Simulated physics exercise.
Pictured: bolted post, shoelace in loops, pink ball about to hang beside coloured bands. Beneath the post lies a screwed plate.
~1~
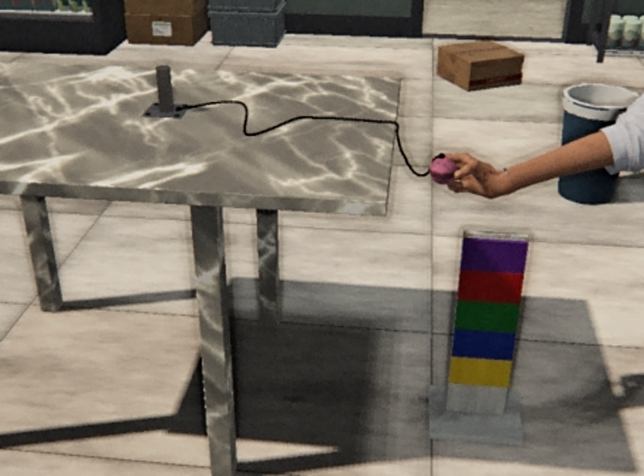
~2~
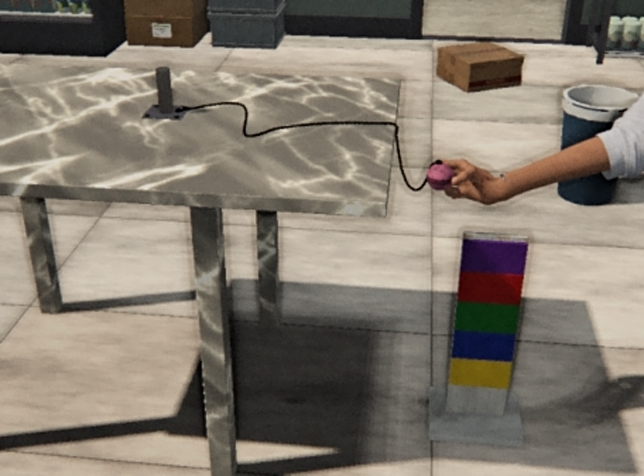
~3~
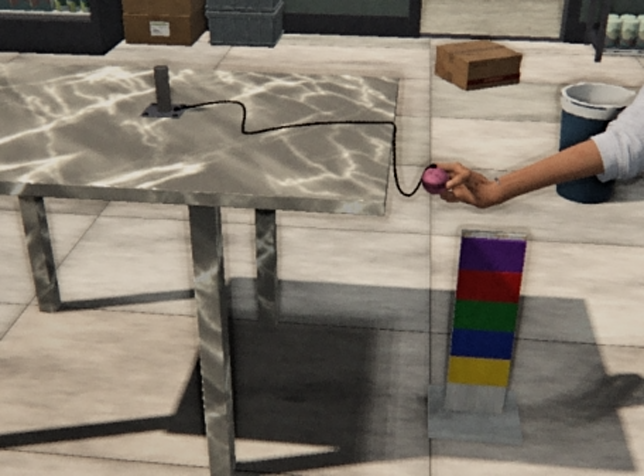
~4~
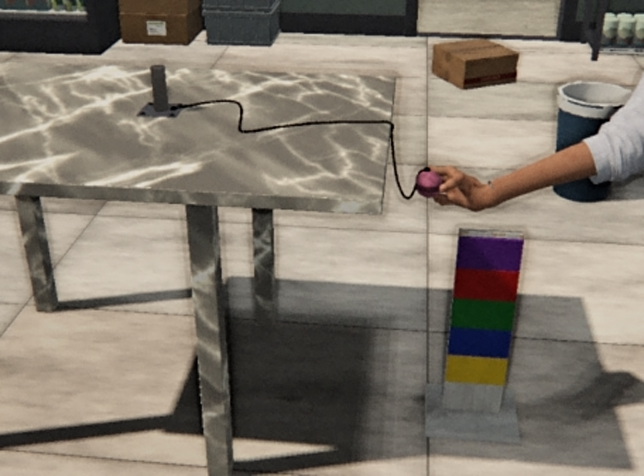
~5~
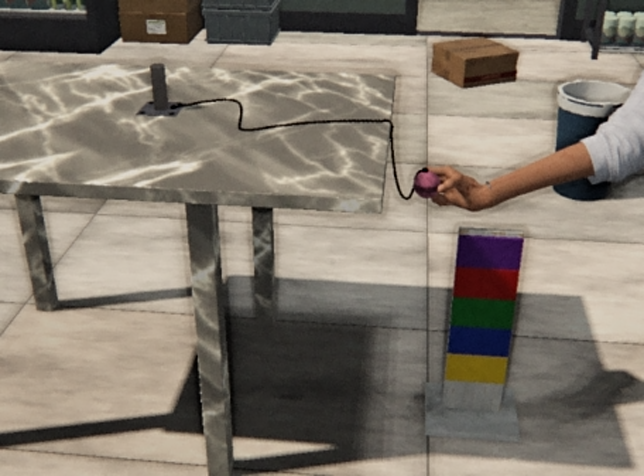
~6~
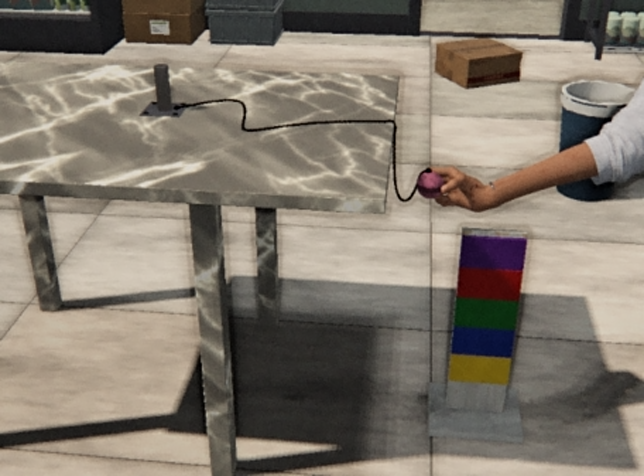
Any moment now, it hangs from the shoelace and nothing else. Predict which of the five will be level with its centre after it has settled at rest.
I predict blue.
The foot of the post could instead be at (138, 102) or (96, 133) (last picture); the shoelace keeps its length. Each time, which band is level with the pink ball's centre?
It comes out green the first time and green the second time.
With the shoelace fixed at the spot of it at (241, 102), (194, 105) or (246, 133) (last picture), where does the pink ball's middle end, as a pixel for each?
First try around (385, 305), second around (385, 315), third around (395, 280).
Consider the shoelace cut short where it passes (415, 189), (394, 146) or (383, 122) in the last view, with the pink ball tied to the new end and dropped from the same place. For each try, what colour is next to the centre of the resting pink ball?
First cut: Green; second: Purple; third: No band.
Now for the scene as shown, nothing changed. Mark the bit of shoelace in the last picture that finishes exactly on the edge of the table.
It sits at about (316, 123).
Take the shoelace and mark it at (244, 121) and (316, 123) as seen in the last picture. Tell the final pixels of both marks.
The first finishes about (299, 119) and the second about (394, 133).
Soon after, ball near (399, 313); level with green.
After that, ball near (365, 319); level with blue.
And then, ball near (399, 329); level with blue.
In the end, ball near (380, 324); level with blue. Its middle rests at the blue band.
